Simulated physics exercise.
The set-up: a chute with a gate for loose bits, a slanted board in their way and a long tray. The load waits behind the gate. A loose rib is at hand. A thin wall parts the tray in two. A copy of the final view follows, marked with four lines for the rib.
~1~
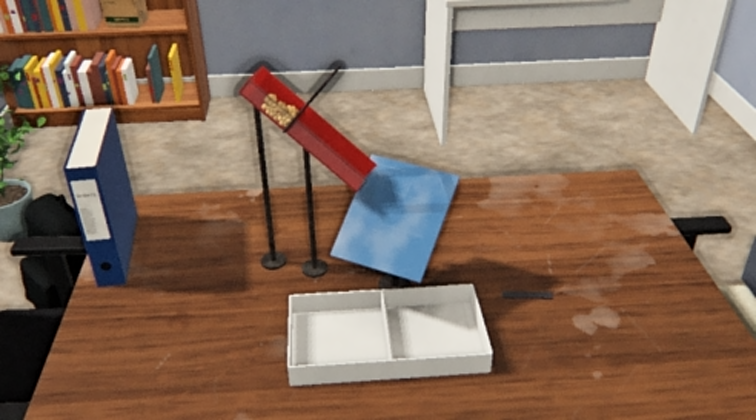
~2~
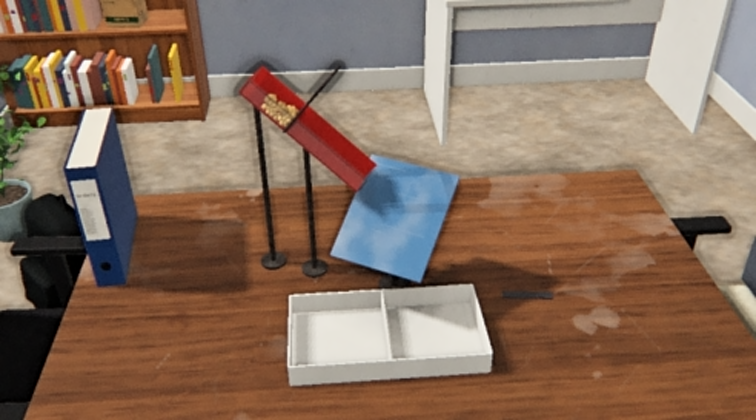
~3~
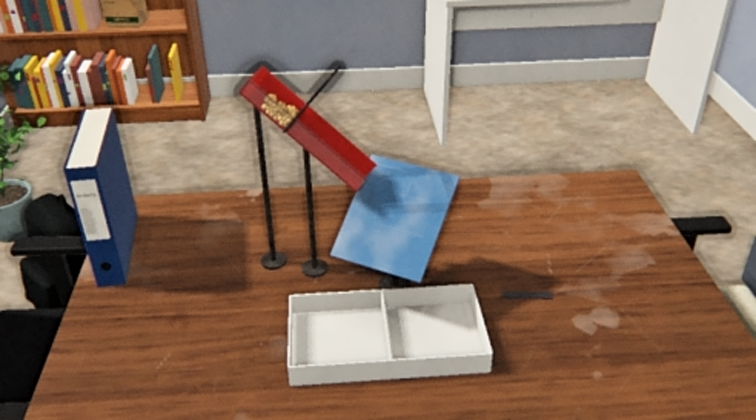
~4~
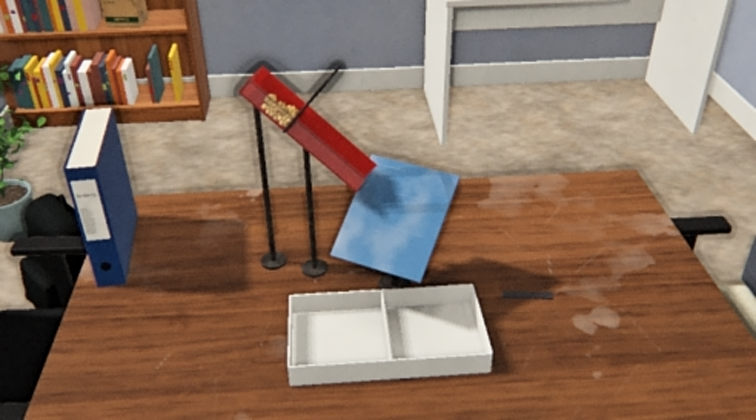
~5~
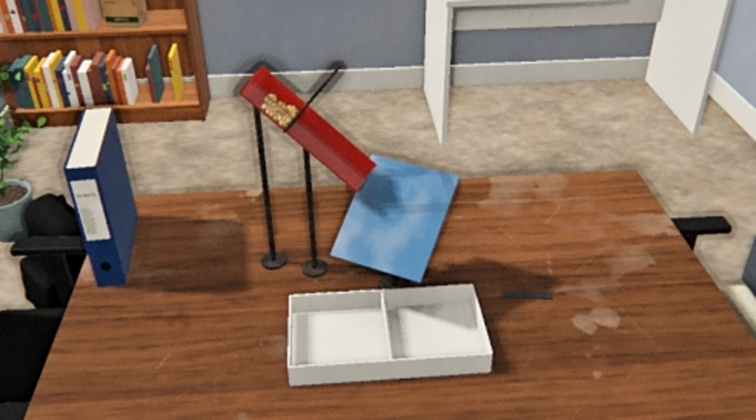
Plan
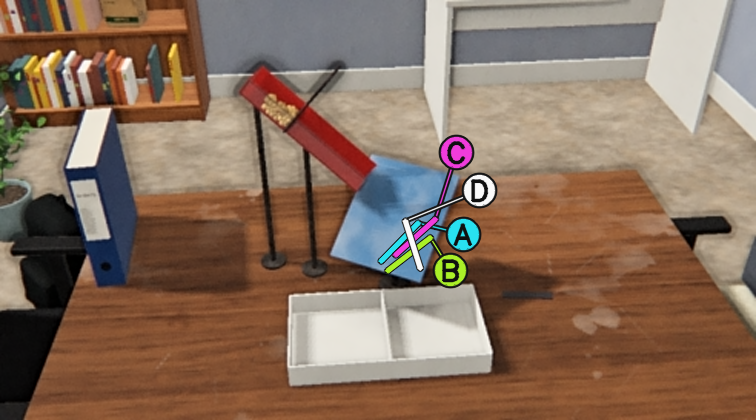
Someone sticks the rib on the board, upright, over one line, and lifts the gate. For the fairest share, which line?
The best line is D.
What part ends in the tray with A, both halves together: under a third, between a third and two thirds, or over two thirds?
It is over two thirds.
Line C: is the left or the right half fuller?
Left.
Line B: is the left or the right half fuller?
More lands on the left.
On the marked copy, line A from (418, 223) to (381, 261); line B from (430, 237) to (387, 270); line C from (435, 219) to (395, 254); line D from (405, 221) to (420, 268).
For line A, of what is caught, nearly all in the left half, a small part in the right.
For line B, of what is caught, nearly all in the left half, a small part in the right.
For line C, of what is caught, all in the left half, none in the right.
For line D, of what is caught, about a third in the left half, about two thirds in the right.
